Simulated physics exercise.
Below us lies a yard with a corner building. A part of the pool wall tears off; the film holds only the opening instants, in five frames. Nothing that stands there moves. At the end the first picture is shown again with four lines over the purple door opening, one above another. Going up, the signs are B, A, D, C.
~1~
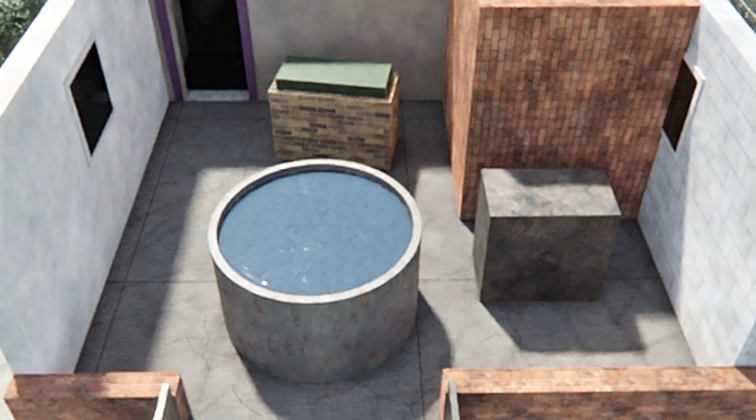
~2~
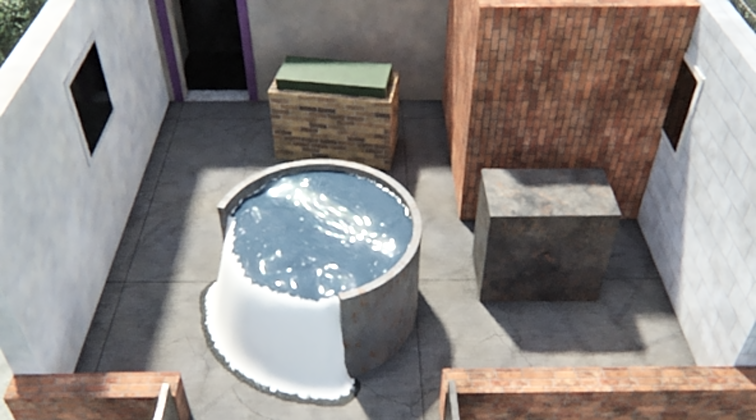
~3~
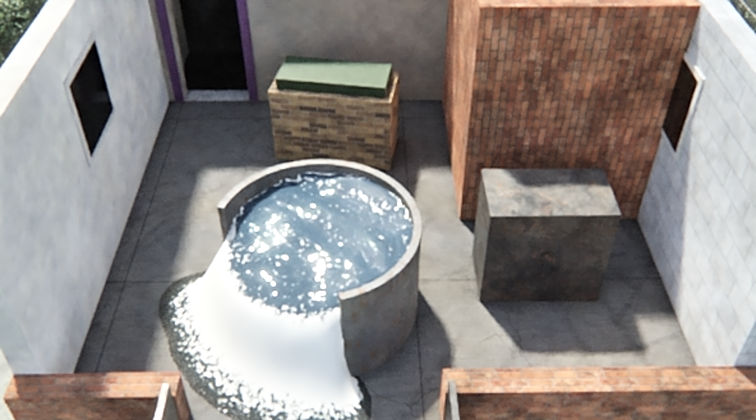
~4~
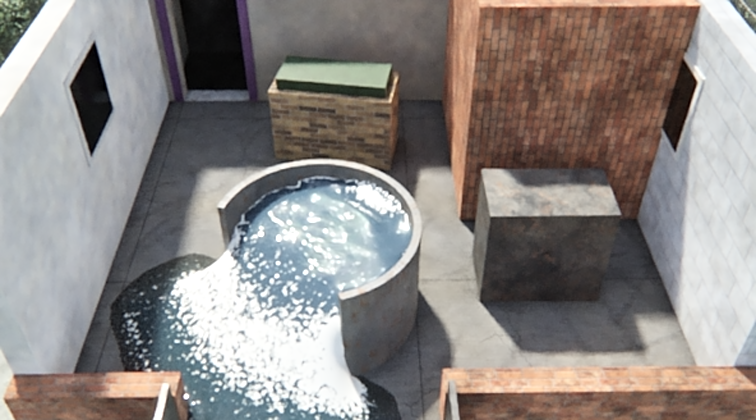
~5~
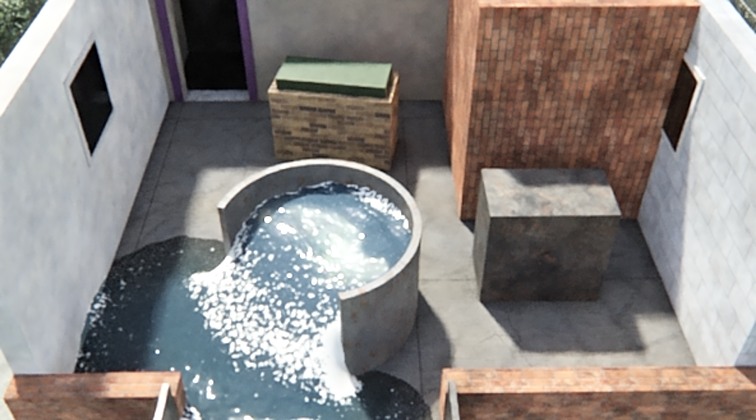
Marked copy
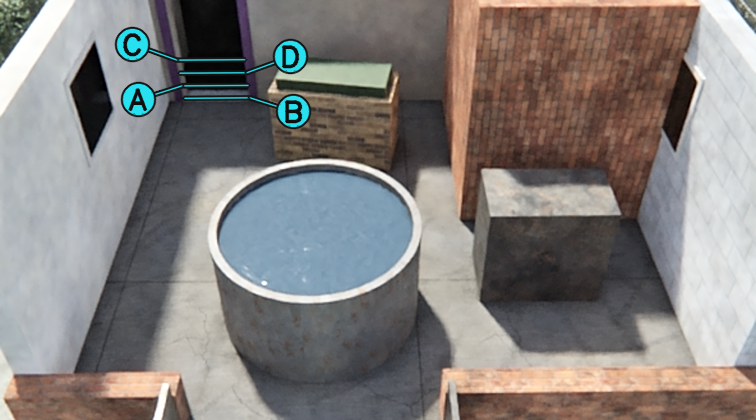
In a walled yard with a brick corner building, a round pool of still water opened along its front left side, and white, foaming water poured out and spread across the ground toward the left wall.
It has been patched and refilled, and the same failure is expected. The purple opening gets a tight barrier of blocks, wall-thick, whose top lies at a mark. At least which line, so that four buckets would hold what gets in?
A.
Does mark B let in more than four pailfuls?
Yes, it does.
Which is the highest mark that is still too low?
B.
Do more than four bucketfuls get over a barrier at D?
No.
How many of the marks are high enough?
Three of the four.
On the marked copy, A at (215, 85); B at (217, 98); C at (211, 59); D at (213, 72); from the bottom up B, A, D, C.
With A, a bucket or two gets in.
With B, dozens of bucketfuls pour in.
With C, nothing gets over.
With D, nothing gets over.
